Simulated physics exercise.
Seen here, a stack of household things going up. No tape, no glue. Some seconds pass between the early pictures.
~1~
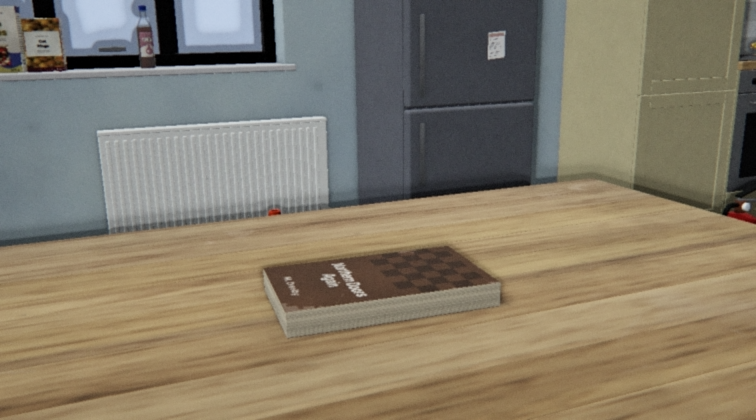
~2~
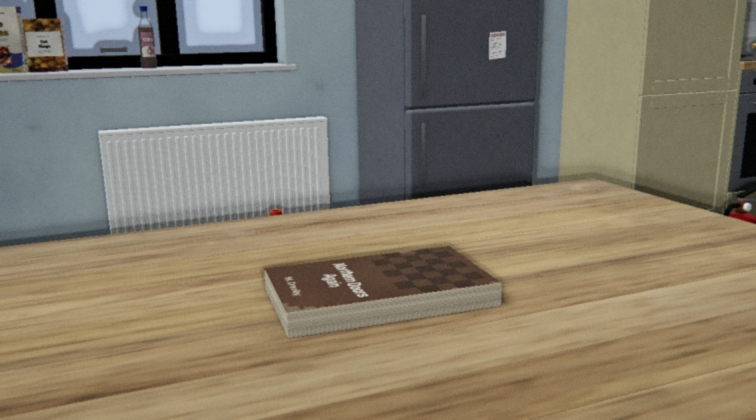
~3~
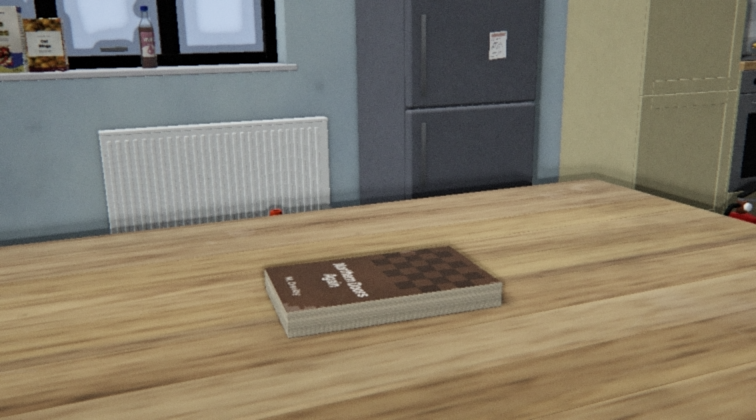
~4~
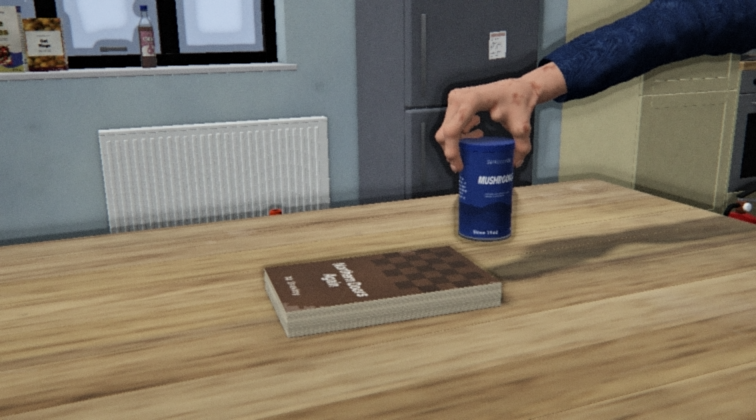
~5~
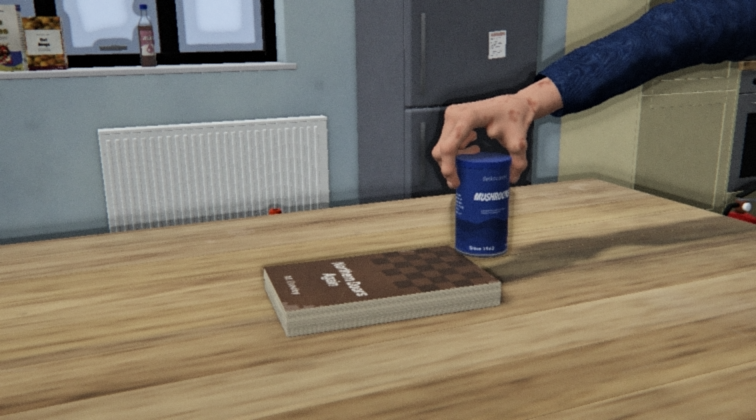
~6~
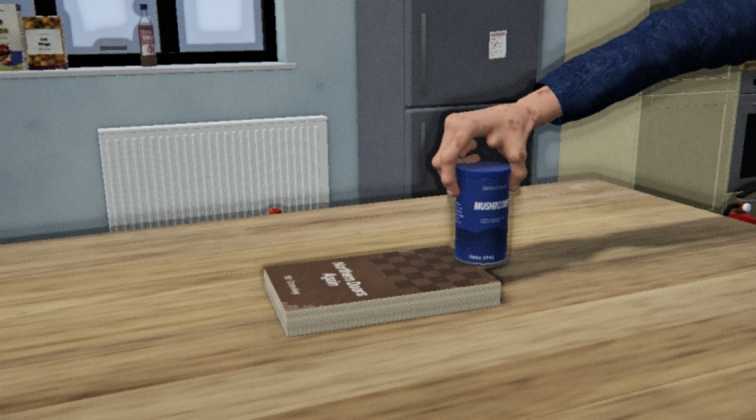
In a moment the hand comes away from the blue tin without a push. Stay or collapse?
It gives way.
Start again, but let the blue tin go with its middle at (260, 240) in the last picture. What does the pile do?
Then it loses its balance.
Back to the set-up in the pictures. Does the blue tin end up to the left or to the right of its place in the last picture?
To the right.
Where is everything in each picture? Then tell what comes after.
In the first frame, the last thing is not in view yet; brown book (378, 286).
In the second frame, the last thing is not in view yet; brown book (379, 287).
In the third frame, the last thing is not in view yet; brown book (379, 286).
The fourth frame shows on its way; blue tin (486, 188); brown book (379, 286).
The fifth frame shows on its way; blue tin (482, 204); brown book (378, 286).
The sixth frame shows set down, still held; blue tin (482, 213); brown book (378, 286).
Then, 0.30 s on from there, blue tin turned 41° from how it was put near (508, 227).
Then, 0.40 s on from there, blue tin now fallen.
In the end, fallen, blue tin; brown book unmoved. At the end, from the last picture's camera, blue tin near (553, 247). The pile loses its balance.
